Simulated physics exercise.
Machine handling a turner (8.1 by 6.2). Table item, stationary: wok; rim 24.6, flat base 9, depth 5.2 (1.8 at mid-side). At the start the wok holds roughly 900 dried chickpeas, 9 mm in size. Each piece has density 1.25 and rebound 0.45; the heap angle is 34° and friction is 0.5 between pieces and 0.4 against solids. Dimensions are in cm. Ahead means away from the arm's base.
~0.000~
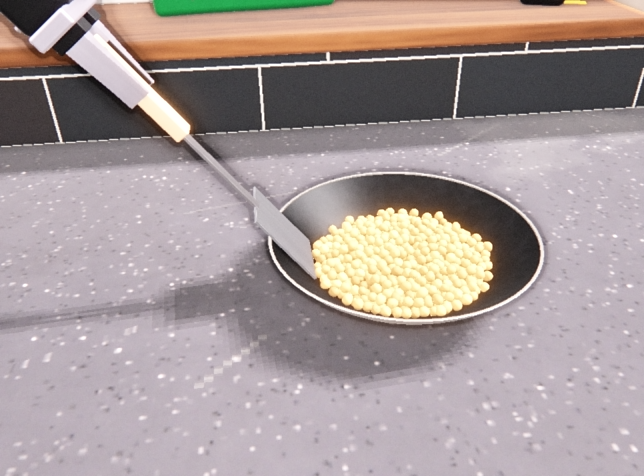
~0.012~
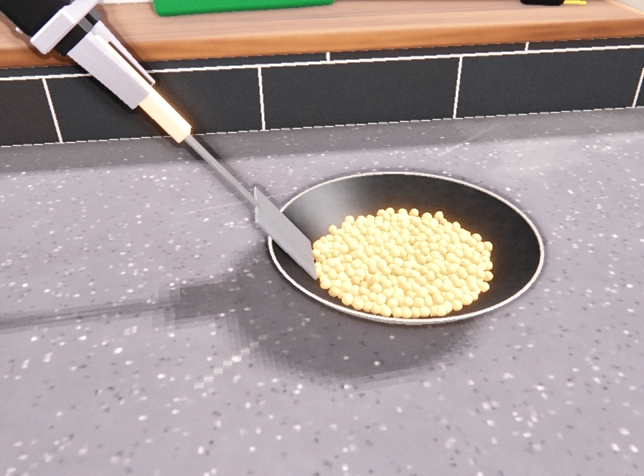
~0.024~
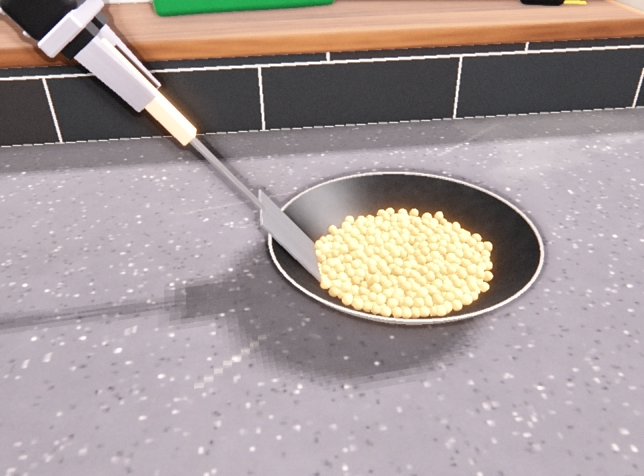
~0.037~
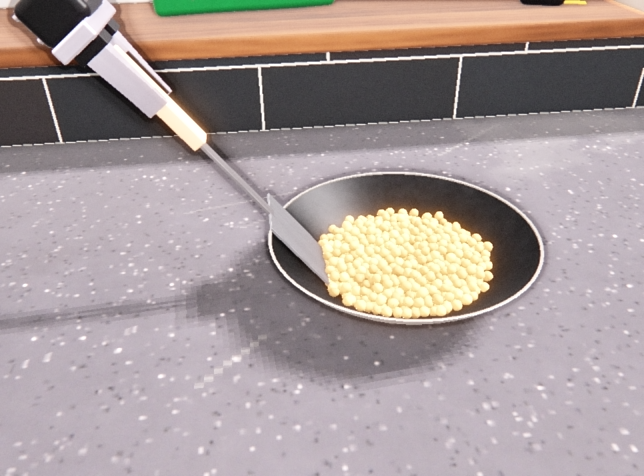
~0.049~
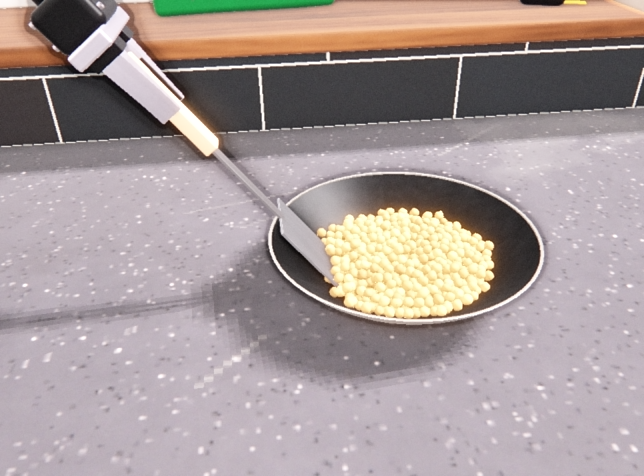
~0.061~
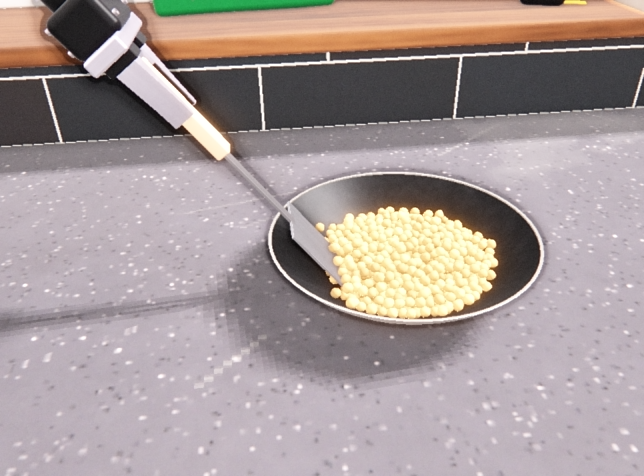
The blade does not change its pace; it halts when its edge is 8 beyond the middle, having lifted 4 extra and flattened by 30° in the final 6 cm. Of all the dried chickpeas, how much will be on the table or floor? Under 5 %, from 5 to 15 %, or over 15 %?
Over 15 %.
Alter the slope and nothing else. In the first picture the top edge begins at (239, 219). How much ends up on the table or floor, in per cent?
Some 25 per cent.
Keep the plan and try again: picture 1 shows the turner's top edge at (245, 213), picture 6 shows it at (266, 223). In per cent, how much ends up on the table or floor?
About 10 per cent.
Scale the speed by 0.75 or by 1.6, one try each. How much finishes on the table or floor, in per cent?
The two tries give about 15 and 40 in a hundred.
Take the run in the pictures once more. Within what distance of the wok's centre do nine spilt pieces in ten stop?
Distance from centre: Approx. 40 cm.
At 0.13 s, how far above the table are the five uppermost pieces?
Around 5 cm above the table.
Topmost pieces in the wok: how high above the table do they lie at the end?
About 5.5 cm.
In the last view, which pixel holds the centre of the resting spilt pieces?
(617, 258) or thereabouts.
After 0.13 s, sloping 53°, highest piece 5 above the table; 900 in the wok.
After 0.19 s, sloping 42°, highest piece 6 above the table; 900 in the wok.
After 0.42 s, sloping 23°, highest piece 8 above the table; 708 in the wok, 160 on the table or floor, 32 on the blade or in flight.
After 1.47 s, sloping 23°, highest piece 5 above the table; 707 in the wok, 193 on the table or floor.
At rest, 707 in the wok, 193 on the table or floor. That is 21 % on the table or floor.
